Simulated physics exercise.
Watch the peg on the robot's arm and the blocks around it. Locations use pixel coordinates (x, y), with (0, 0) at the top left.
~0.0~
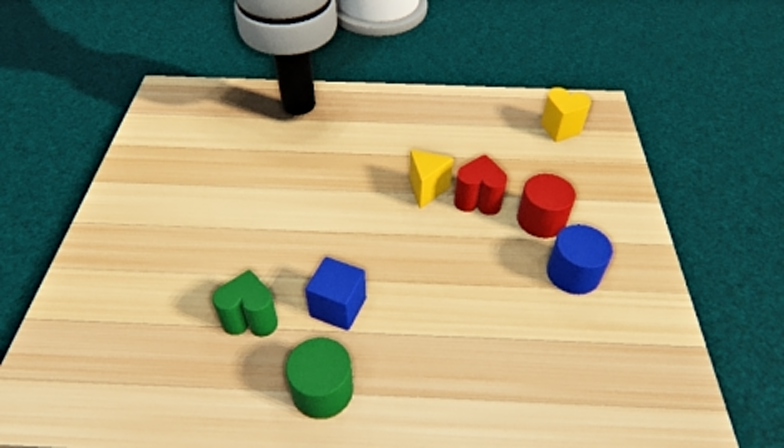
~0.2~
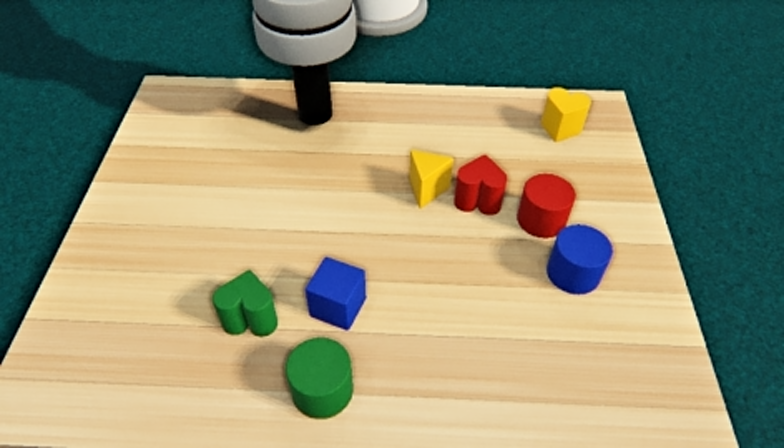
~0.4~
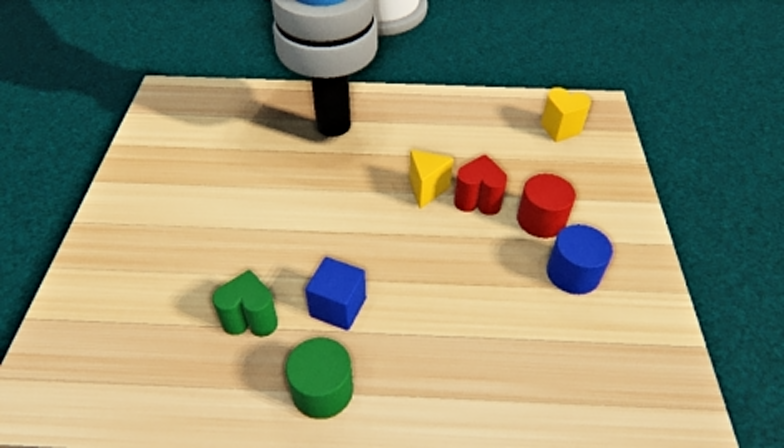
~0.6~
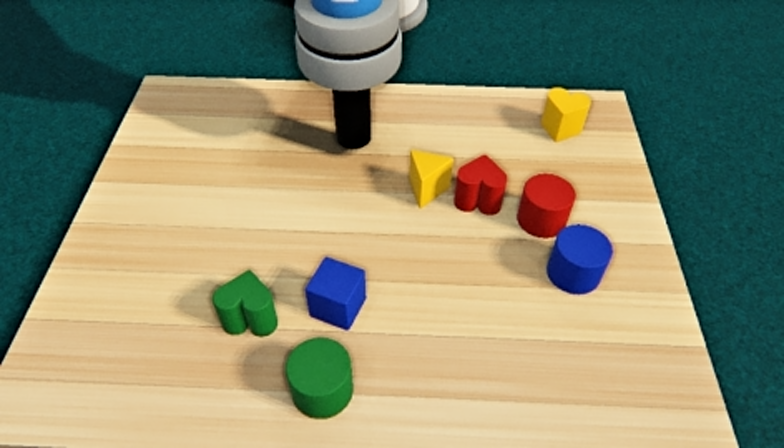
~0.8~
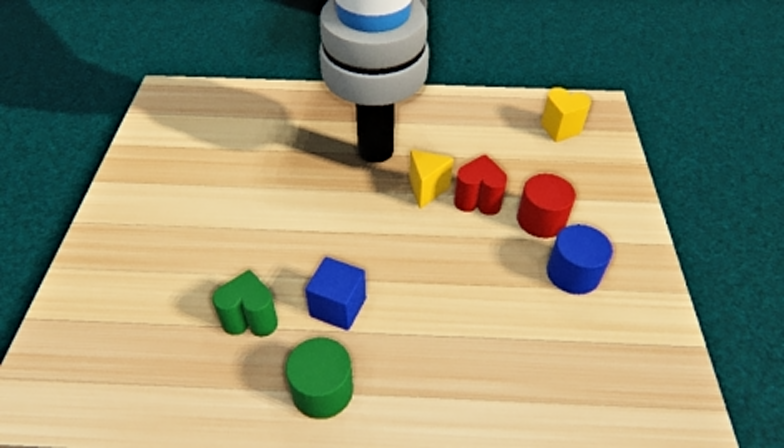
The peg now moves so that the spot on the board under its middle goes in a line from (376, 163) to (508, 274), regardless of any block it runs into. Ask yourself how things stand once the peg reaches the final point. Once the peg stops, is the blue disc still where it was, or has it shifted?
Undisturbed, or as good as.
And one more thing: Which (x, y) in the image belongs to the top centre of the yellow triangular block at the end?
For the centre of its top, I'd go with (462, 166).
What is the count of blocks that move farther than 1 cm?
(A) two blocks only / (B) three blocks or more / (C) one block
Correct choice: A.
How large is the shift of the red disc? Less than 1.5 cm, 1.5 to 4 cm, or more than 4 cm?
Under 1.5 cm.
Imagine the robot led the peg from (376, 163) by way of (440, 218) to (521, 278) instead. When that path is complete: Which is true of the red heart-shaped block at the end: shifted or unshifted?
That block is shifted.
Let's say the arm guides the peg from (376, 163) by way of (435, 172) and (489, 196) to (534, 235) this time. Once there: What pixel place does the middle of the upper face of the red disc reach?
If I read the scene right, the answer is (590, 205).
What follows on the original path. One third of the way, peg (417, 184); yellow triangular block (452, 166); red heart-shaped block (489, 174).
Two thirds of the way, peg (462, 222); yellow triangular block (462, 166), turned 25° anticlockwise; red heart-shaped block (497, 176).
At the end, peg (511, 263); yellow triangular block (462, 166), turned 25° anticlockwise; red heart-shaped block (497, 176); red disc unmoved; blue disc unmoved.
